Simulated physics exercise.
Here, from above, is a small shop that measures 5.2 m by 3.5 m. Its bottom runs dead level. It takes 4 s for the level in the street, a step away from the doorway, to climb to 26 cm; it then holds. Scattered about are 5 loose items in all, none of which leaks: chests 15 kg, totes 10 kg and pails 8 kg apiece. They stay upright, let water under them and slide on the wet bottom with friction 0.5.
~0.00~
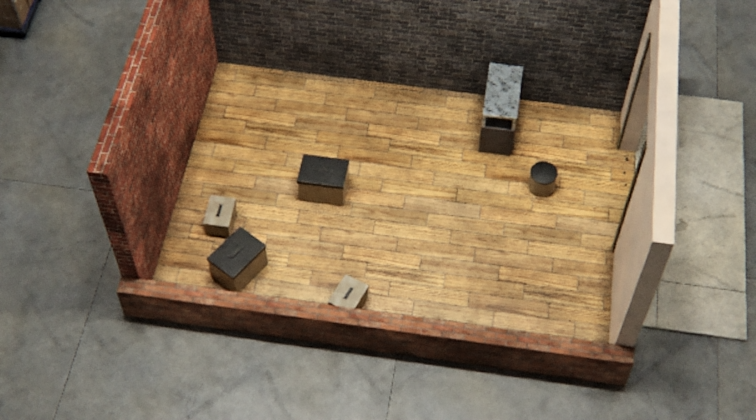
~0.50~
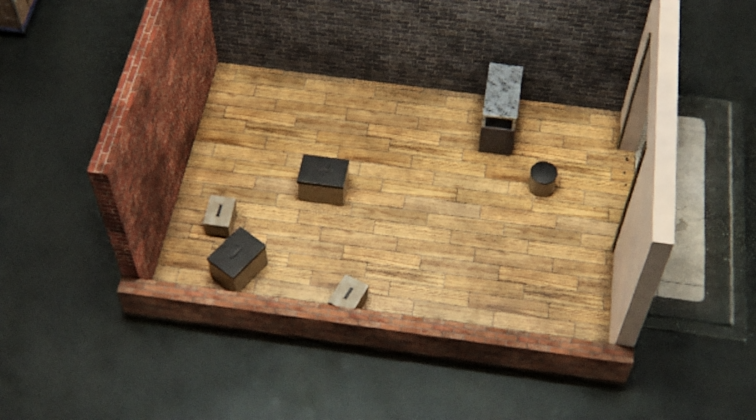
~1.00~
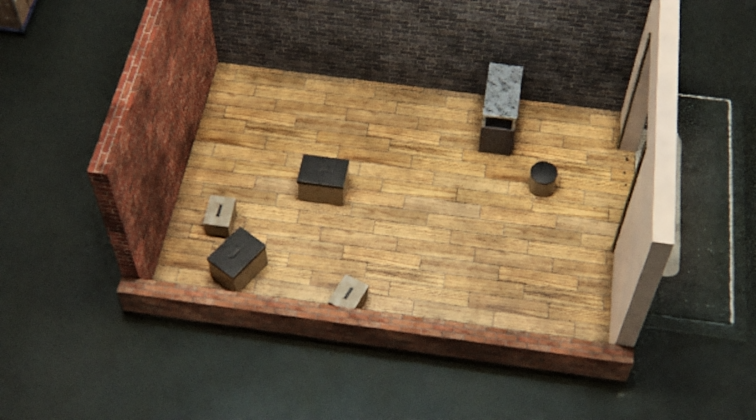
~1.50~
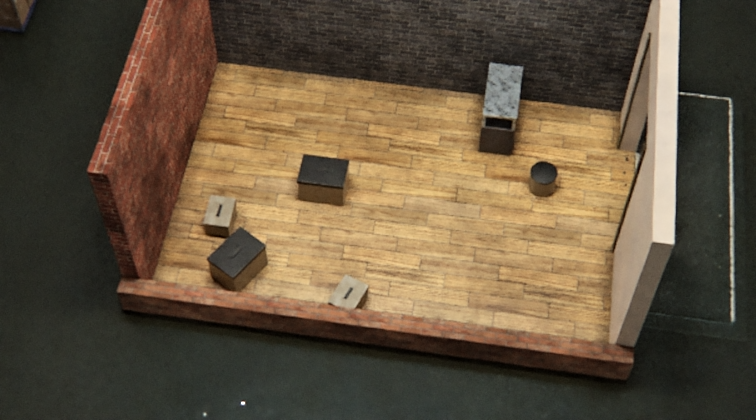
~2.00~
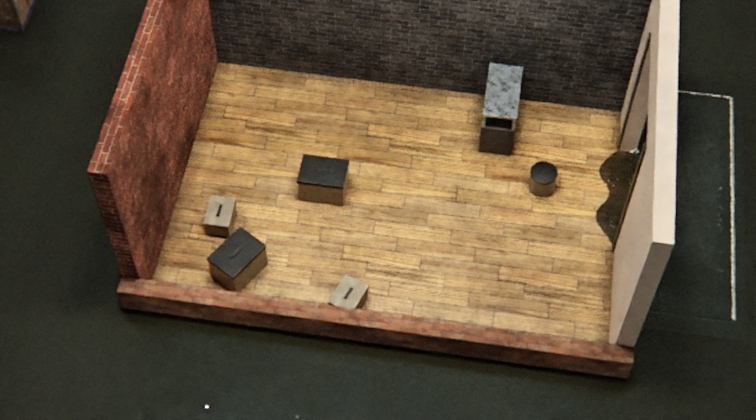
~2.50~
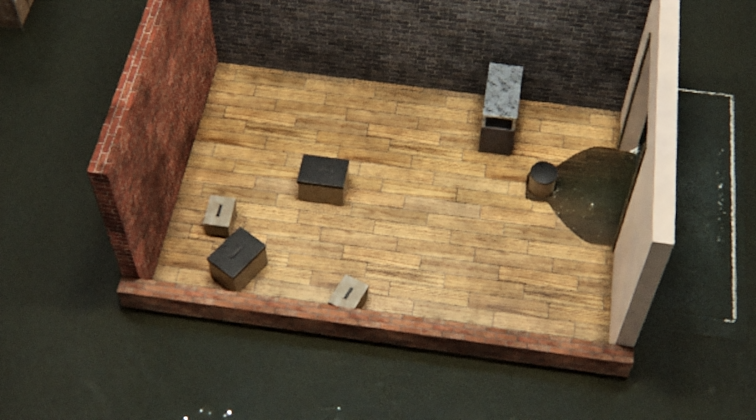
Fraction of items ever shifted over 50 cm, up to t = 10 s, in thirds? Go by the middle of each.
Two thirds or more.
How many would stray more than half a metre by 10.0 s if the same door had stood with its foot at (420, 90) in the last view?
You'd get 4 in that case.
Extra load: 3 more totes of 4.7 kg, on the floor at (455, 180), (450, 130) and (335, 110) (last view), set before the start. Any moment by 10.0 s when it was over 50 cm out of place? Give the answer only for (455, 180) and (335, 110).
One by one: Above; above.
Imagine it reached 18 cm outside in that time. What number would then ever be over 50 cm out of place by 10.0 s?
That would give 2.
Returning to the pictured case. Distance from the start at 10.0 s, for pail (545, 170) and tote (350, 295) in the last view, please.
Shifts: 300 cm / 250 cm.
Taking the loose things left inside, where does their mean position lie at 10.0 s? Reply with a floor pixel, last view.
I'd put it close to (259, 164) in the last view.
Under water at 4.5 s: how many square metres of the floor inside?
Roughly 8.0 m2 of it is wet.
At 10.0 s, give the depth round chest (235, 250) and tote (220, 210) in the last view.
15 and 14 cm.
After 3.5 s 0 of 5 are over 50 cm from their spots; 0 afloat.
After 4.5 s 1 of 5 are over 50 cm from their spots; 0 afloat.
After 7.0 s 3 of 5 are over 50 cm from their spots; 1 afloat.
After 10.0 s 5 of 5 are over 50 cm from their spots, and 5 have been at some point; 5 afloat.
